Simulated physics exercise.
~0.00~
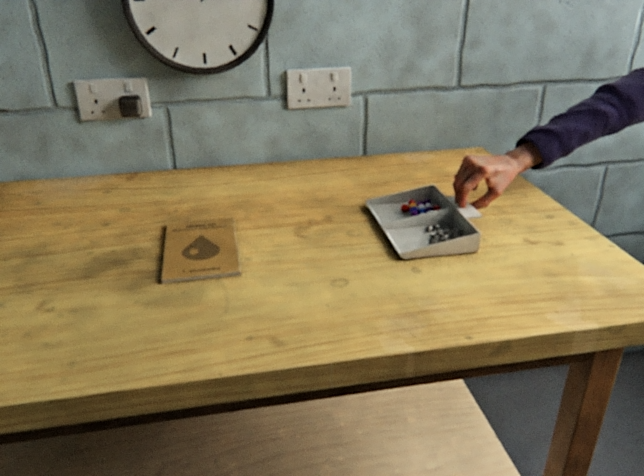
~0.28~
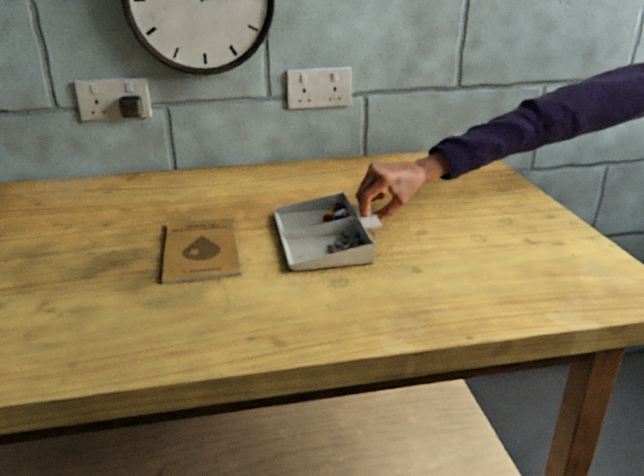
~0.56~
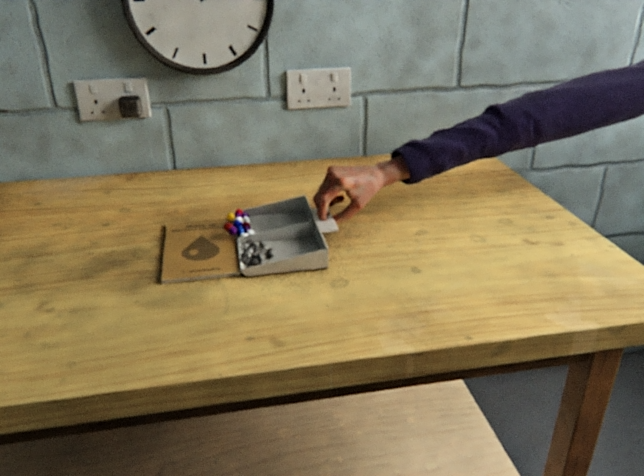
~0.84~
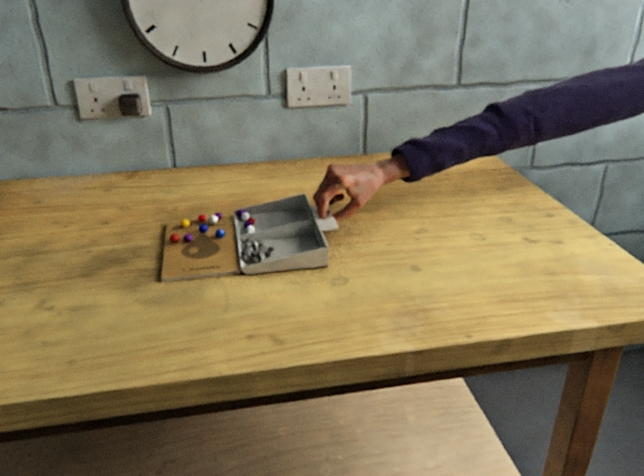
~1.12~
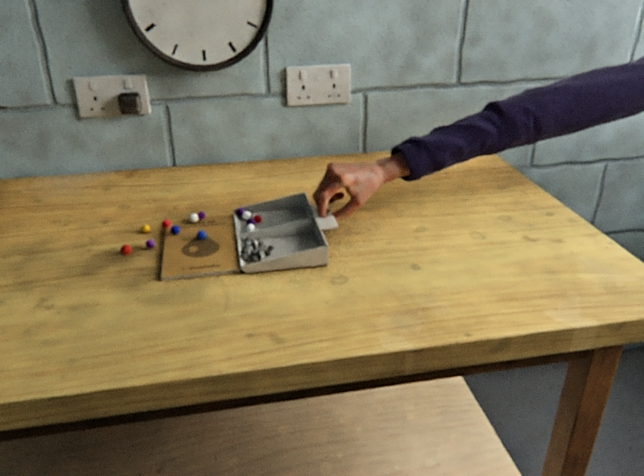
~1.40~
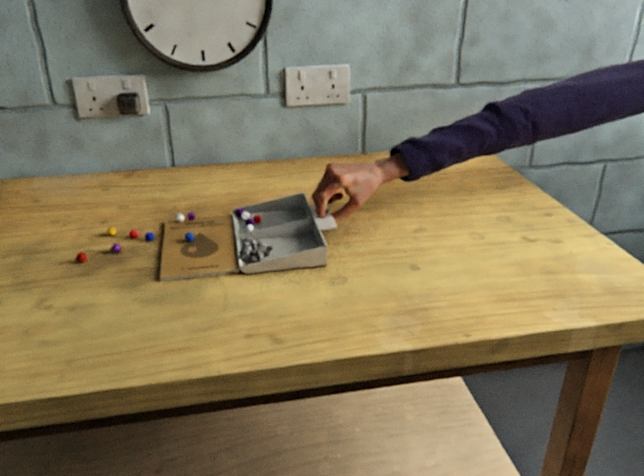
On a wooden table against a grey-blue block wall, beneath a clock and two sockets, a hand in a dark purple sleeve holds the right end of a grey divided tray. Small coloured balls sit in its far section and a cluster of small metallic pieces in the near one. The hand slides the tray left until it stops against a thin brown book. Both batches shift to the tray's left rim, and several balls spill over it, rolling left across the book. Some continue onto the tabletop, while a few balls and all the metallic pieces stay inside.
